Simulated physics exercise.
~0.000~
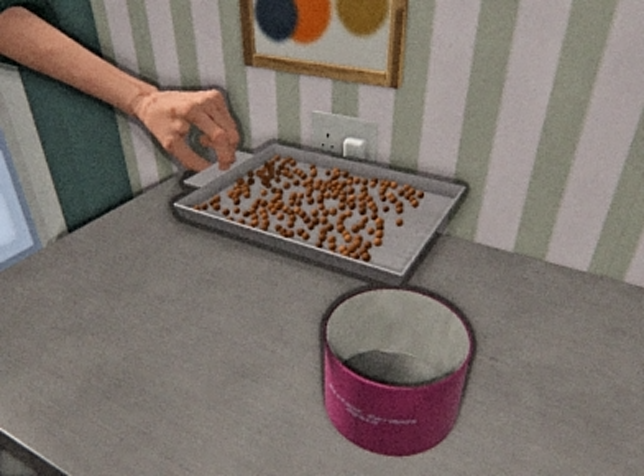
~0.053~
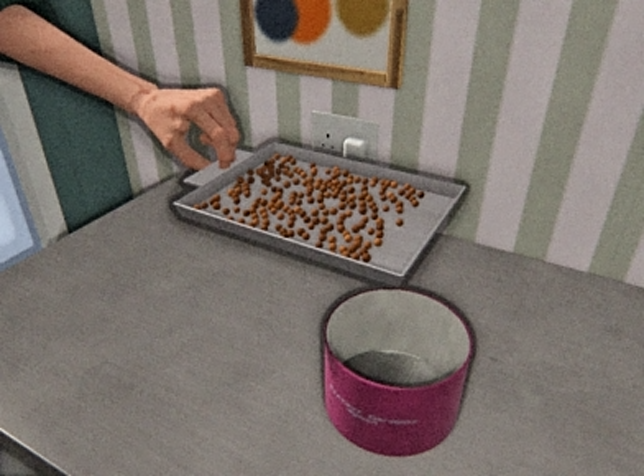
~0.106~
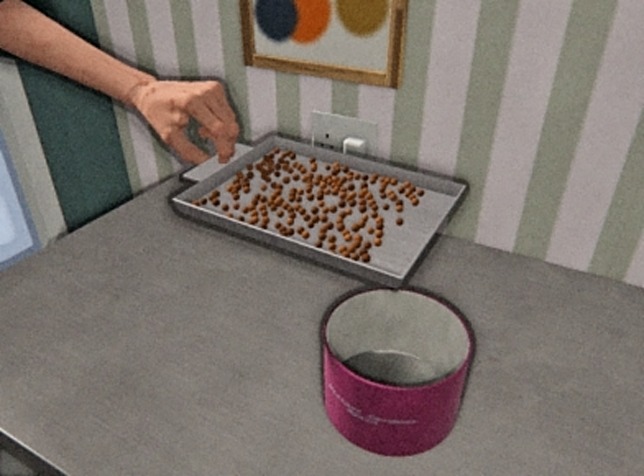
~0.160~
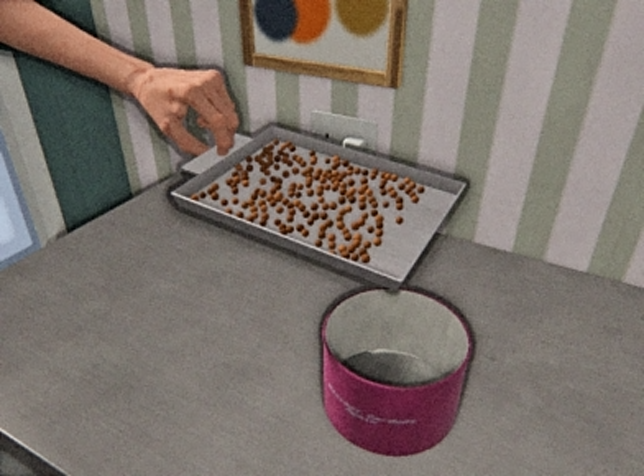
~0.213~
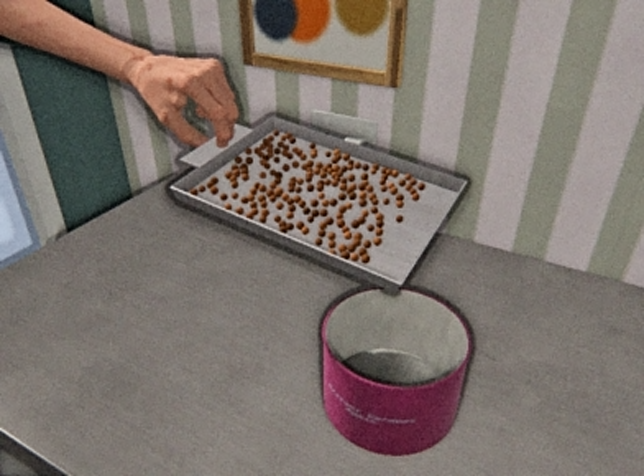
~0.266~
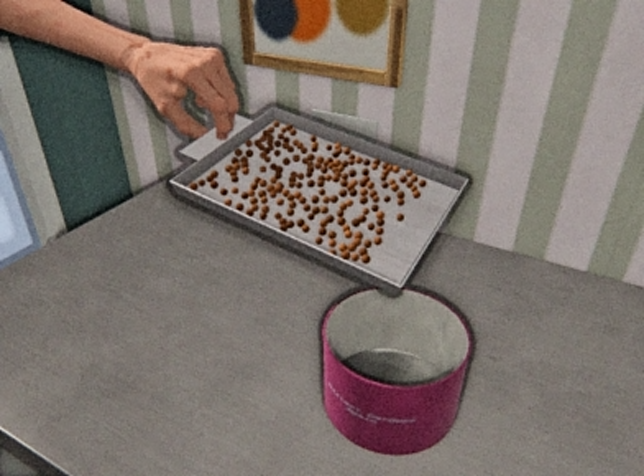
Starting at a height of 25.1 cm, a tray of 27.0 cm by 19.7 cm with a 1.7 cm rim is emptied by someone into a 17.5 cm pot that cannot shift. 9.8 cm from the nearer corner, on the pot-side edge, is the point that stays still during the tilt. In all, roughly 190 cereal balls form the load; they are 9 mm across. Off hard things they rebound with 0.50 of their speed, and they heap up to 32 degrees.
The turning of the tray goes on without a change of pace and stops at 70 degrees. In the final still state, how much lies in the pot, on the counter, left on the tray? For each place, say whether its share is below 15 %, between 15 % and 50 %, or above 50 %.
Pot: Below 15 %; counter: Below 15 %; tray: Above 50 %.
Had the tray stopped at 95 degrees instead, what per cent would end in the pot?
Result: Close to 70 %.
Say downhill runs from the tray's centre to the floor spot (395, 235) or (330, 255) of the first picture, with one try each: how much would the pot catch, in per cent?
Roughly 5 % for the first direction, roughly 0 % for the second.
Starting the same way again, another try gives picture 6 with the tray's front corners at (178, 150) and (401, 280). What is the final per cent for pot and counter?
Pot 10; counter 20.
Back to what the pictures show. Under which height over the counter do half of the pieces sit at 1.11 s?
Height: Around 26 cm.
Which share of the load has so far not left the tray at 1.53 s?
I'd put it at roughly 90 per cent.
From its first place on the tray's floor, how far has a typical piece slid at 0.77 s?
Roughly 9 cm.
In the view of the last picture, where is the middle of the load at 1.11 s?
Look about (371, 244) in the last view.
After 0.77 s, tilt 39 degrees; the tray holds 100 %, the pot 0 %.
After 1.11 s, tilt 58 degrees; the tray holds 95 %, the pot 0 %.
After 1.53 s, tilt 70 degrees; the tray holds 90 %, the pot 0 %.
By 2.5 s all is still; pot 5 %, counter 5 %, tray 90 %.
